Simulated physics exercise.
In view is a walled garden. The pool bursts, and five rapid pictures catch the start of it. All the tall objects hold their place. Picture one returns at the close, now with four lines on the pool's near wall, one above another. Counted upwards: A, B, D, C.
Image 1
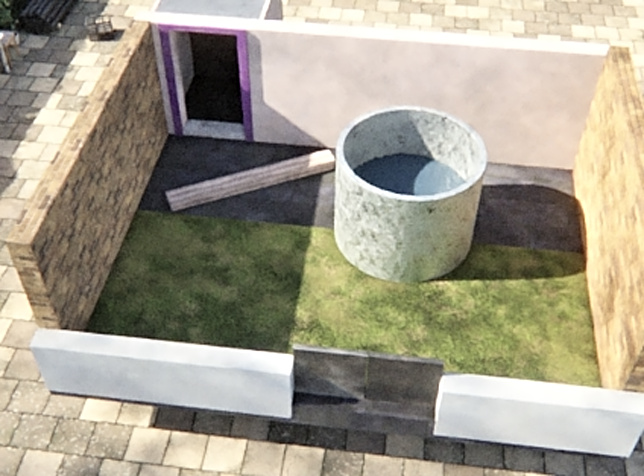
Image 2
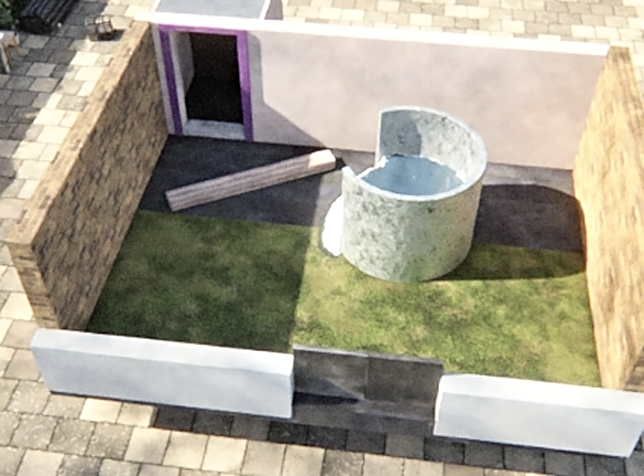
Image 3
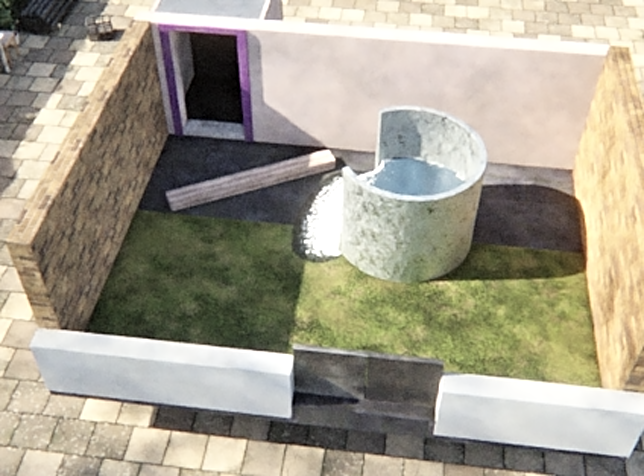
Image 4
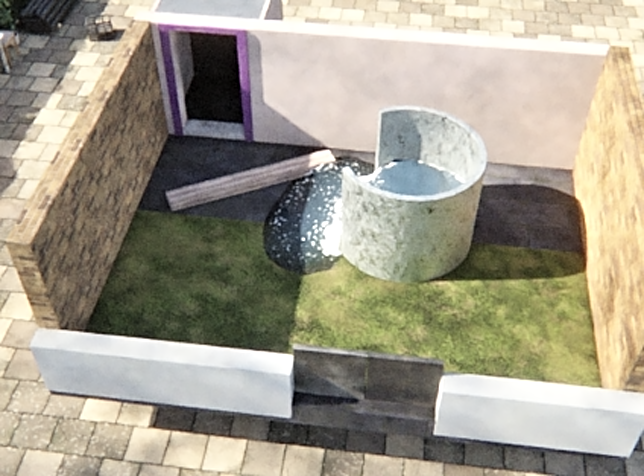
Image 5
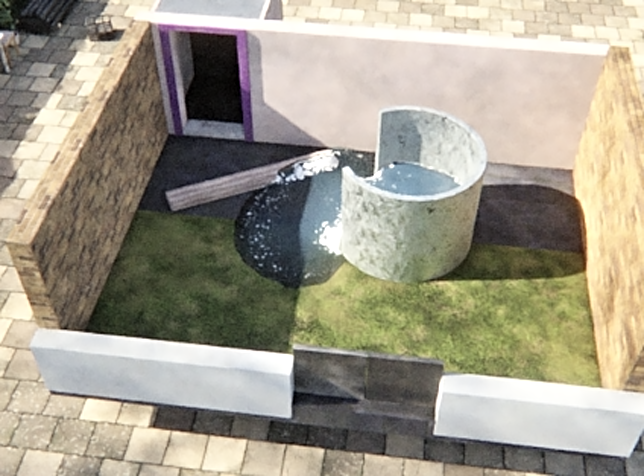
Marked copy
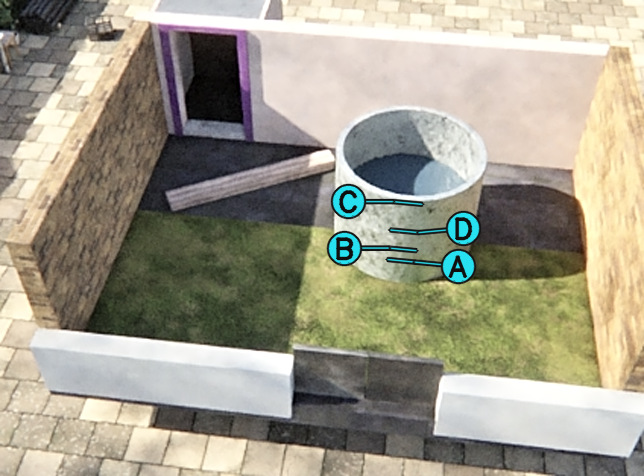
The video shows a walled garden with a round stone pool, a purple doorway and a shut gate; a gap opens in the pool's left side, and water pours out, spreading leftward over the paving and grass.
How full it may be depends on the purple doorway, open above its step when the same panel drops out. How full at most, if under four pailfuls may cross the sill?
Line B.
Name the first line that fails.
D.
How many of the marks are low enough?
Two.
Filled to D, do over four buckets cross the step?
Yes, it does.
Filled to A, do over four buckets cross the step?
No, that is safe.
In cyan, A at (401, 260); B at (402, 249); C at (407, 202); D at (404, 231); from the bottom up A, B, D, C.
With A, nothing gets over.
With B, a splash gets over, under a bucket.
With C, dozens of bucketfuls pour in.
With D, about 9 bucketfuls get in.
